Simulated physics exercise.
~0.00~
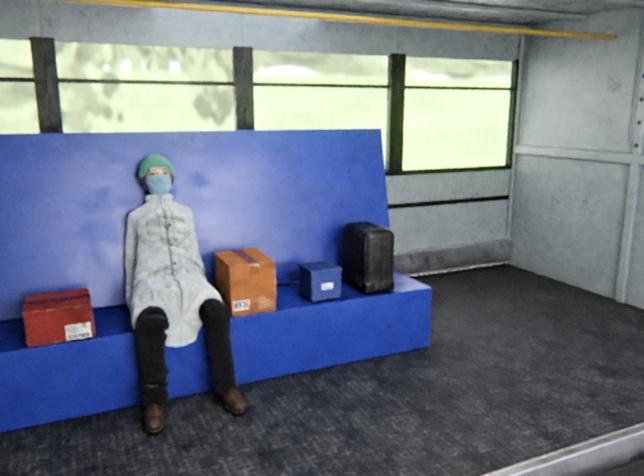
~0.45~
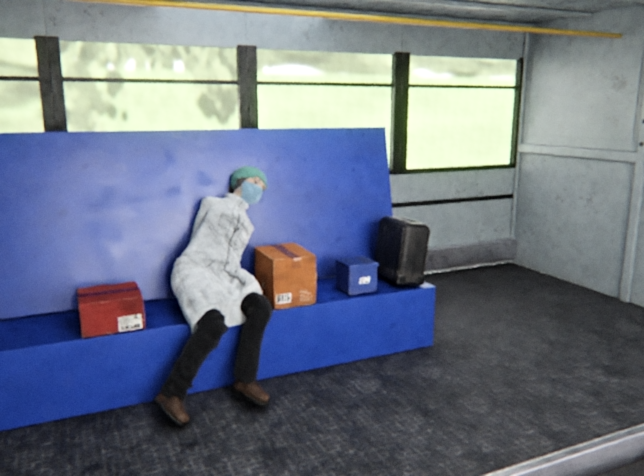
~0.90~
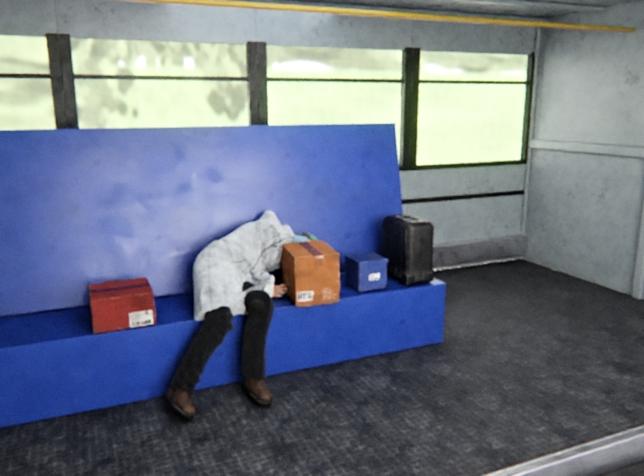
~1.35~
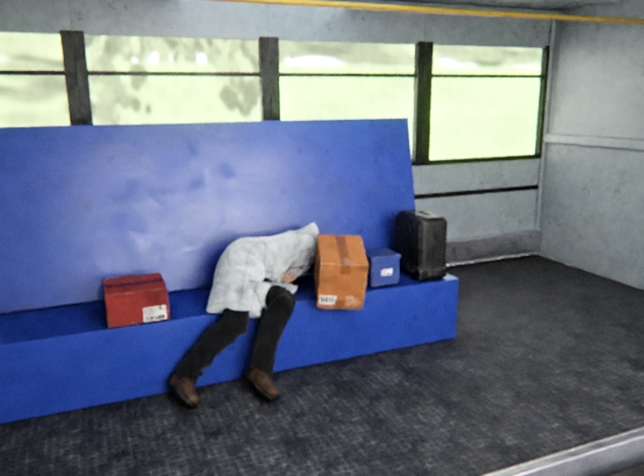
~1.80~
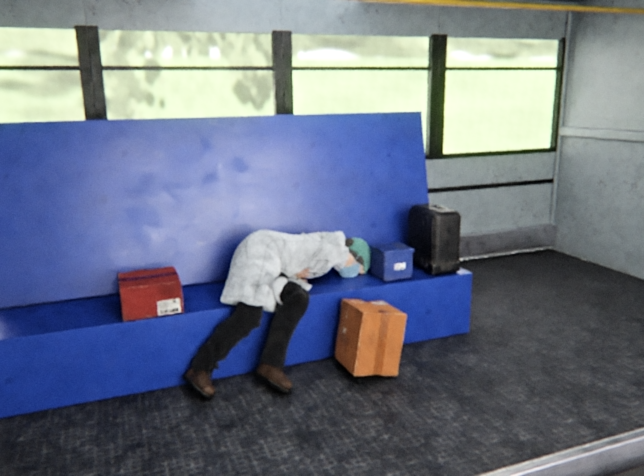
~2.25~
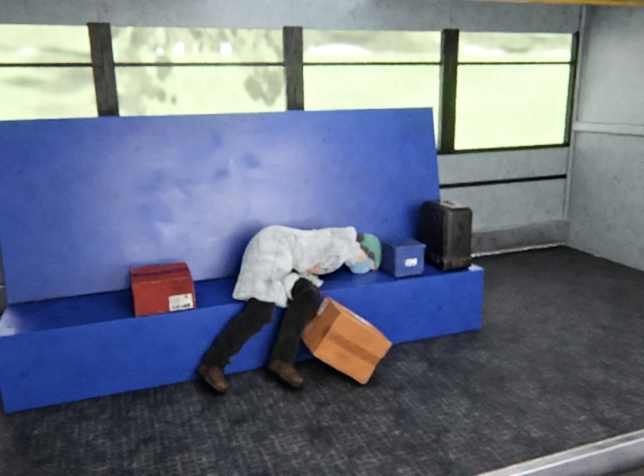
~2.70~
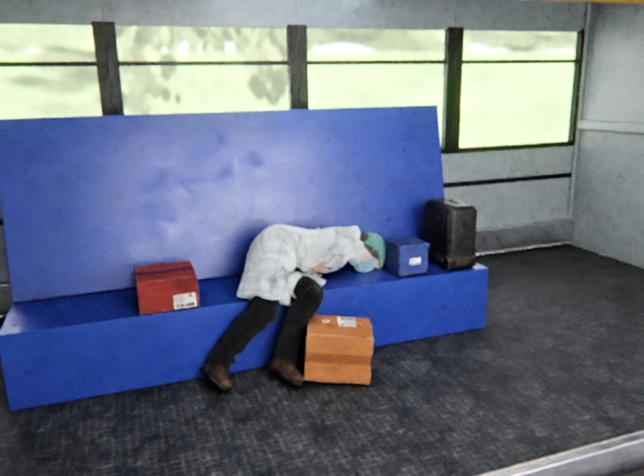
Masked figure in a pale gown slumping right along a blue bench, knocking an orange box to the floor beside its feet.
